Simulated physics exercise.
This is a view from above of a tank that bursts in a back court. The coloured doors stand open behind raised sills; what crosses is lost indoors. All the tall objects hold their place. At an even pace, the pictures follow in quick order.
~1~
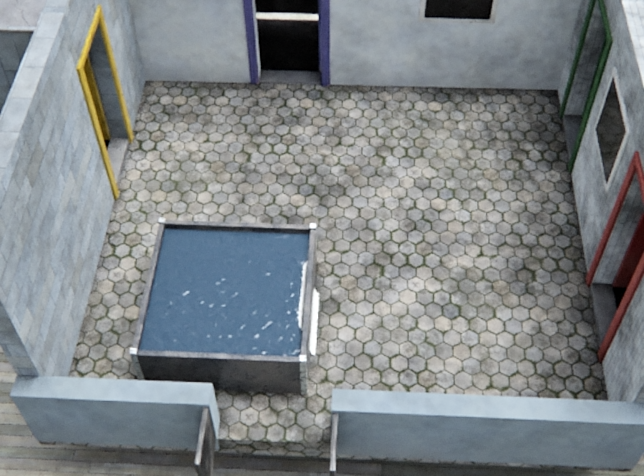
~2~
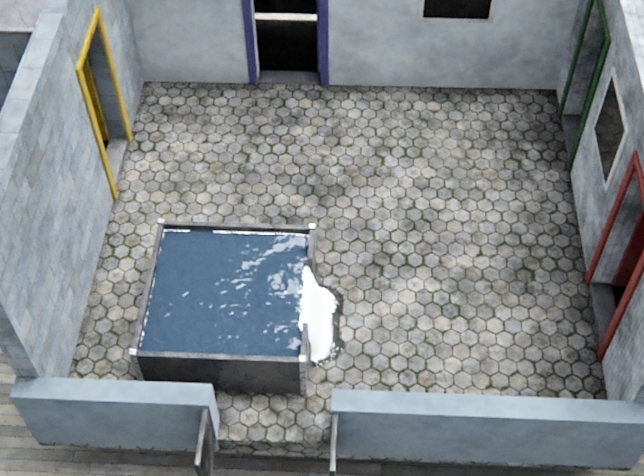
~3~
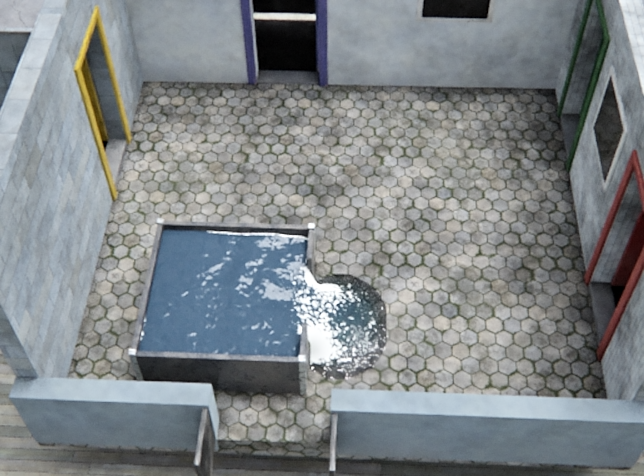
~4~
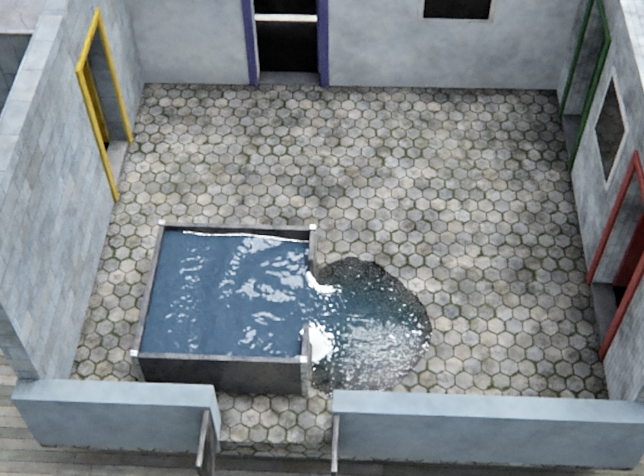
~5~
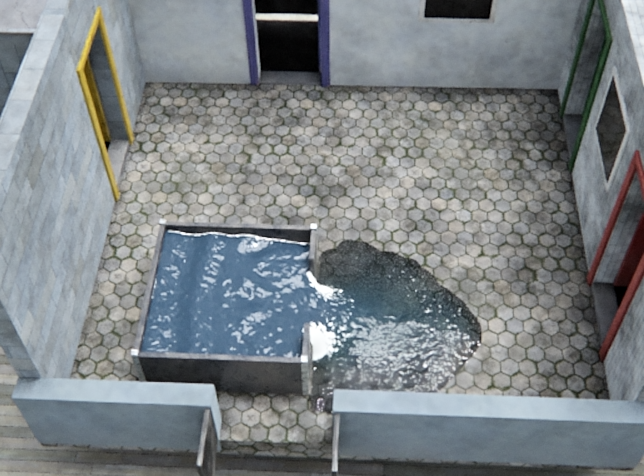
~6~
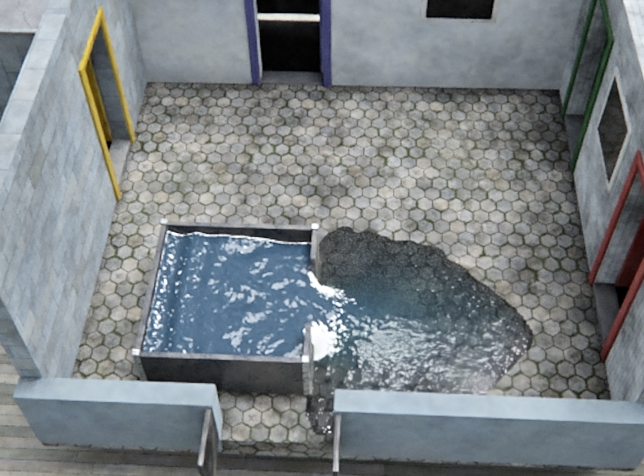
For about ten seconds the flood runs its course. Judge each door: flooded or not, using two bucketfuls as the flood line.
In order: Red door: Over two buckets; blue door: At most two buckets; green door: At most two buckets; yellow door: At most two buckets.
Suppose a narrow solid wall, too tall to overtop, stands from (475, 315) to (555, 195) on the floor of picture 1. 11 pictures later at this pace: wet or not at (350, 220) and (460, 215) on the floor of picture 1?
As listed: Free of water, awash.
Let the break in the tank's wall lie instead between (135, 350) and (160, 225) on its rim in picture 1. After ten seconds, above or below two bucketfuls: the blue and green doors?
Note - blue door: Past the mark, green door: Short of the mark.
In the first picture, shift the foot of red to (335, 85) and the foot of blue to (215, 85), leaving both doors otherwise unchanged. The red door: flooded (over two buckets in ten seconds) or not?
As I see it, the red door comes in lower.
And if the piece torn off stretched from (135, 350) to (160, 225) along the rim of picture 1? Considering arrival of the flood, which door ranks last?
Last: The green-painted one.
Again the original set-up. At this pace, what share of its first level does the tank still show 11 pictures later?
Estimate: Some 56 %.
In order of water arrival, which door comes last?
It's the yellow-painted one.
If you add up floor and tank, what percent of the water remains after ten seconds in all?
I'd estimate close to 92 per cent.
A moment on, water covers 30 % of the floor; the red door under two buckets in, the blue door not reached, the green door not reached, the yellow door not reached.
Next, water covers 40 % of the floor; the red door over two buckets in, the blue door not reached, the green door wet at the sill, nothing in, the yellow door not reached.
Then, water covers 40 % of the floor; the red door far over two buckets in, the blue door not reached, the green door wet at the sill, nothing in, the yellow door not reached.
Later, water covers 65 % of the floor; the red door far over two buckets in, the blue door wet at the sill, nothing in, the green door wet at the sill, nothing in, the yellow door not reached.
In the end, water covers 95 % of the floor; the red door far over two buckets in, the blue door wet at the sill, nothing in, the green door under two buckets in, the yellow door wet at the sill, nothing in.
